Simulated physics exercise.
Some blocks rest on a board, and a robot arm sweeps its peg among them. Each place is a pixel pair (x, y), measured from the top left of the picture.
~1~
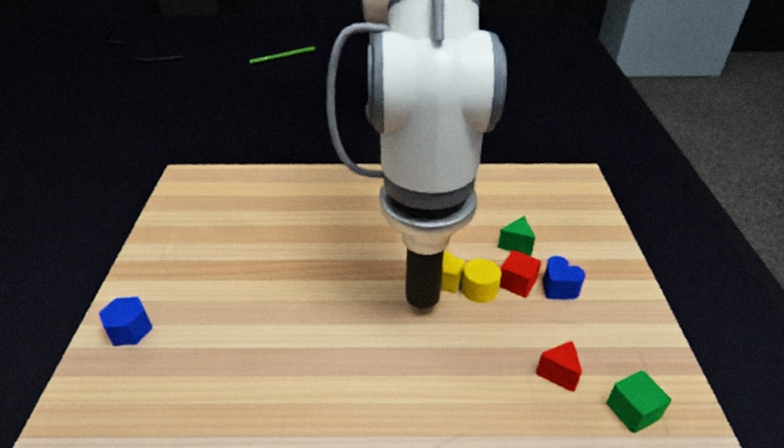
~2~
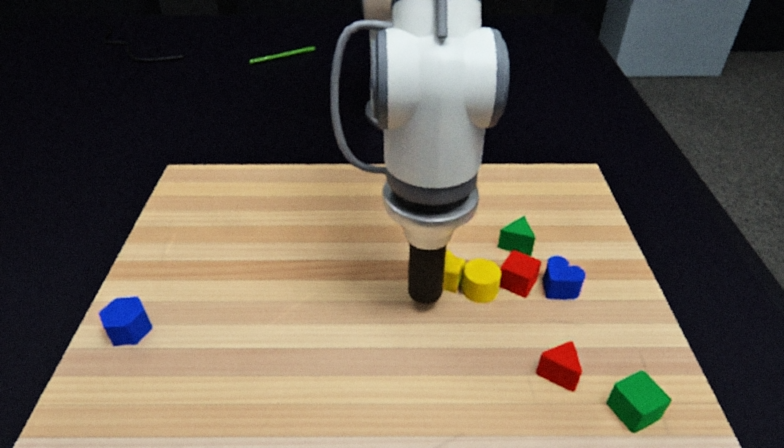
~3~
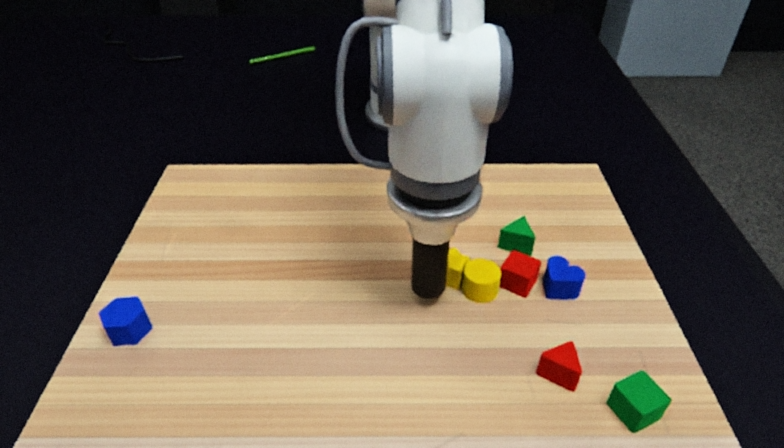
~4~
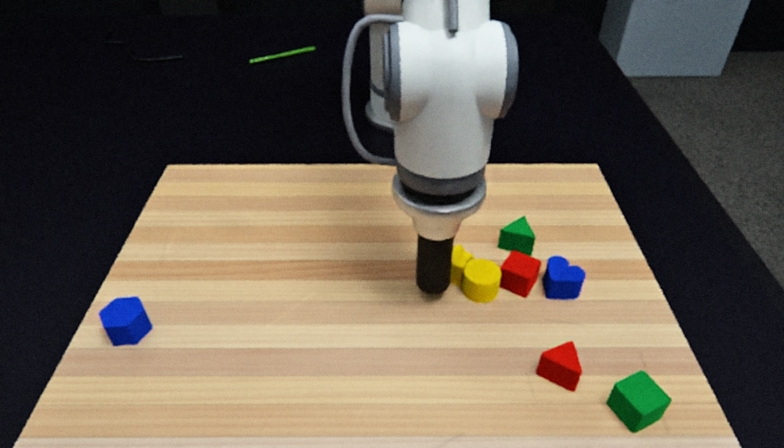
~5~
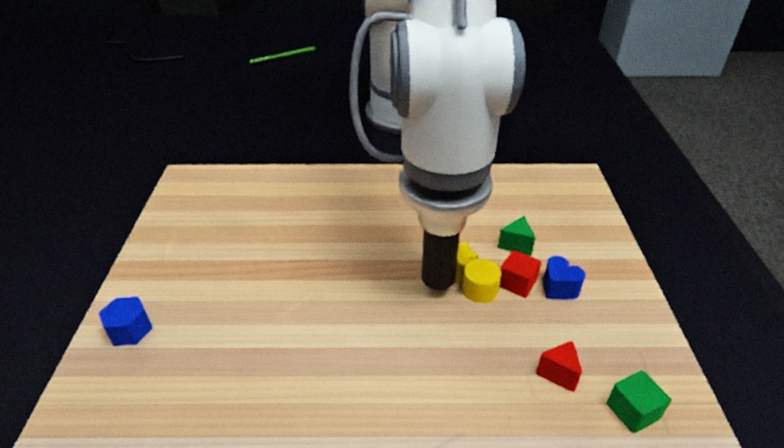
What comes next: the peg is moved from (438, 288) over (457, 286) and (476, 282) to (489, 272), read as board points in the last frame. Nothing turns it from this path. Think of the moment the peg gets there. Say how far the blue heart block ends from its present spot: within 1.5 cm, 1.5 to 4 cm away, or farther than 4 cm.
Ends 1.5 to 4 cm away.
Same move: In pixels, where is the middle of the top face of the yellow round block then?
Somewhere near (517, 274).
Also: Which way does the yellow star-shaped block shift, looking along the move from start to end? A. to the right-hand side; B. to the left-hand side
(B)
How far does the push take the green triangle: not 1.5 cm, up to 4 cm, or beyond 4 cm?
It shifts under 1.5 cm.
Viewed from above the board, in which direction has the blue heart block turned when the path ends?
Bird's-eye view: Counterclockwise.
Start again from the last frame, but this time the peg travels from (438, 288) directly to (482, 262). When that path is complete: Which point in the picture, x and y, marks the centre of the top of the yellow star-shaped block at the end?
Located at (495, 226).
On the path given first. Halfway along, peg (469, 275); yellow star-shaped block (472, 245), turned 20° anticlockwise; yellow round block (506, 274); red four-sided block (537, 265), turned 35° anticlockwise; blue heart block (570, 269).
At the end, peg (491, 262); yellow star-shaped block (478, 235), turned 50° anticlockwise; yellow round block (517, 274); green triangle in place; red four-sided block (549, 269), turned 50° anticlockwise; blue heart block (581, 267), turned 25° anticlockwise.
